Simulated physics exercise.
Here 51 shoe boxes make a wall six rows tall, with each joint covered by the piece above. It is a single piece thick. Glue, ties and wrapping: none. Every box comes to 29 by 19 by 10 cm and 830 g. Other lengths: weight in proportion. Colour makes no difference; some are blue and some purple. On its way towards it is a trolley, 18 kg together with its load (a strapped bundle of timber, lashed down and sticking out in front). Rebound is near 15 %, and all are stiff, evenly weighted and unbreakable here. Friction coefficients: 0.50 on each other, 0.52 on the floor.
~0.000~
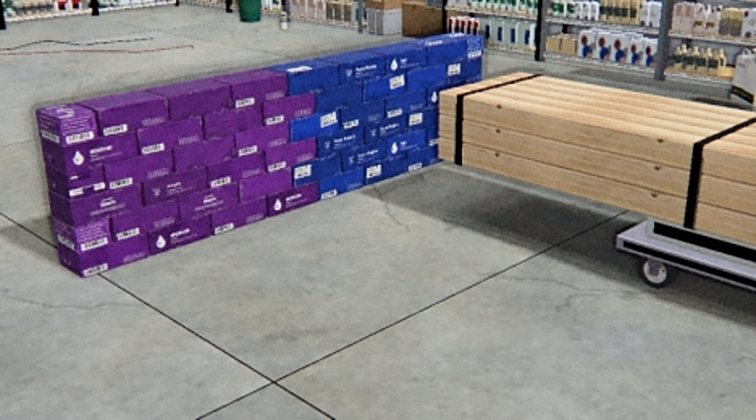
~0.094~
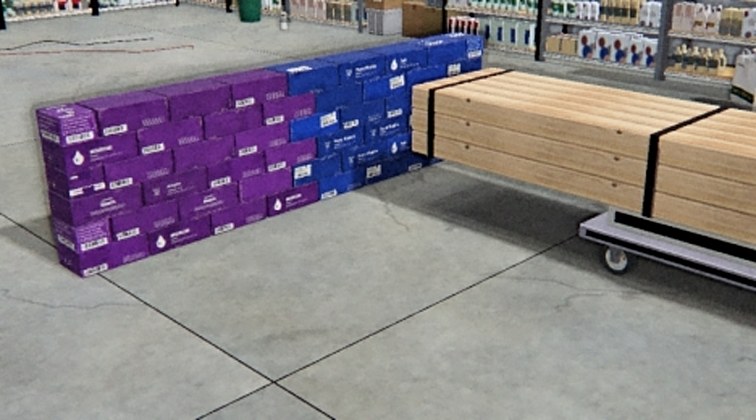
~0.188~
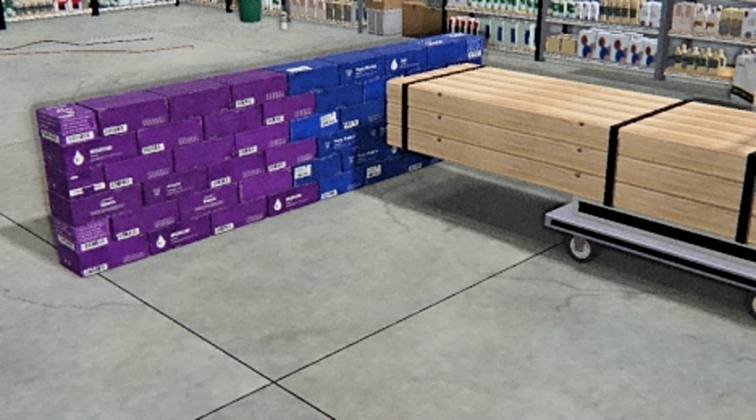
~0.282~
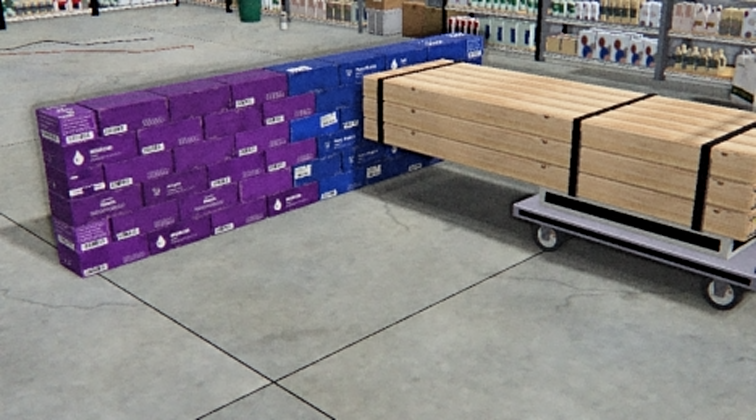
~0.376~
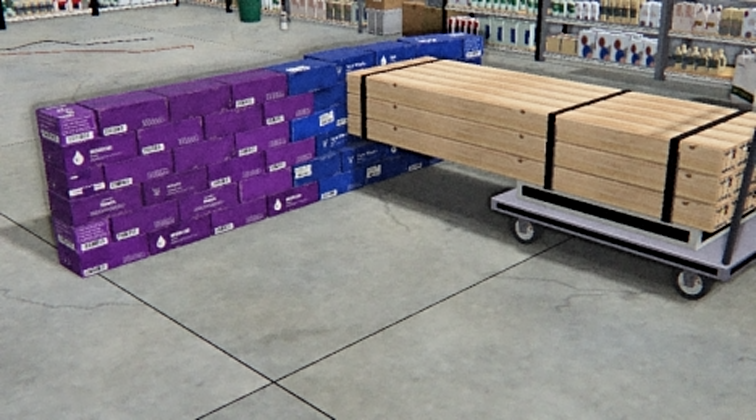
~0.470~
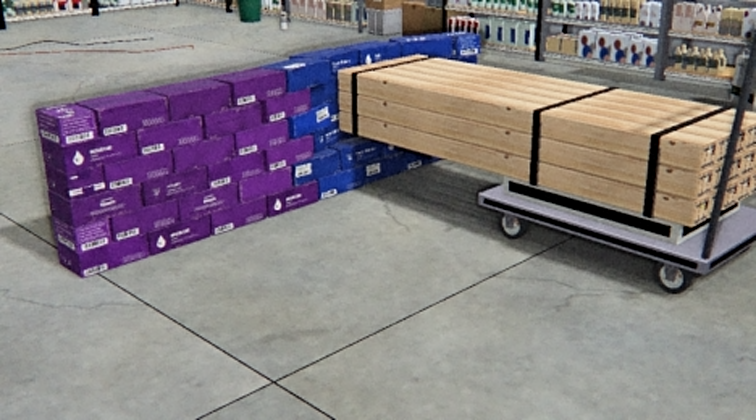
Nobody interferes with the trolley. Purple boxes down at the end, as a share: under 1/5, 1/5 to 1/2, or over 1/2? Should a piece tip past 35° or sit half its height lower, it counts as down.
Under 1/5.
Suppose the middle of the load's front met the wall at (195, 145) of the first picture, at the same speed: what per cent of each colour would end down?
Down at the end: Purple 70 percent, blue 0 percent.
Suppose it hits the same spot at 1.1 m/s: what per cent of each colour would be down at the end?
Share down, in per cent: Purple 0, blue 0.
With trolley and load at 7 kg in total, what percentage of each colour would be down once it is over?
Purple 0, blue 0 per cent.
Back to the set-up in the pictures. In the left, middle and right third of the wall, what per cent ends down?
Left 0 %, middle 50 %, right 80 %.
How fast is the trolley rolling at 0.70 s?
Speed: Close to 0.4 m/s.
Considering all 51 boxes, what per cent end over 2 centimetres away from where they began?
The share is 45 per cent.
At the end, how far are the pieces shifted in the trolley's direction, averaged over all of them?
On average the pieces end up around 25 cm further on.
By 0.70 s, load 23 cm past the wall's line, still rolling; none of the 24 purple boxes down (5 of 51 in all colours); top purple box unmoved; top blue box tilted 27°, 8 cm lower.
By 1.02 s, load 33 cm past the wall's line, still rolling; 2 of the 24 purple boxes down (23 of 51 in all colours); top purple box unmoved; top blue box on its side.
When it is over (2.4 s), load 54 cm past the wall's line, stopped; 2 of the 24 purple boxes down (23 of 51 in all colours); top purple box unmoved; top blue box upside down. That is 8 per cent. In pixels of the last frame, middles, top purple box near (66, 124), top blue box near (188, 142).
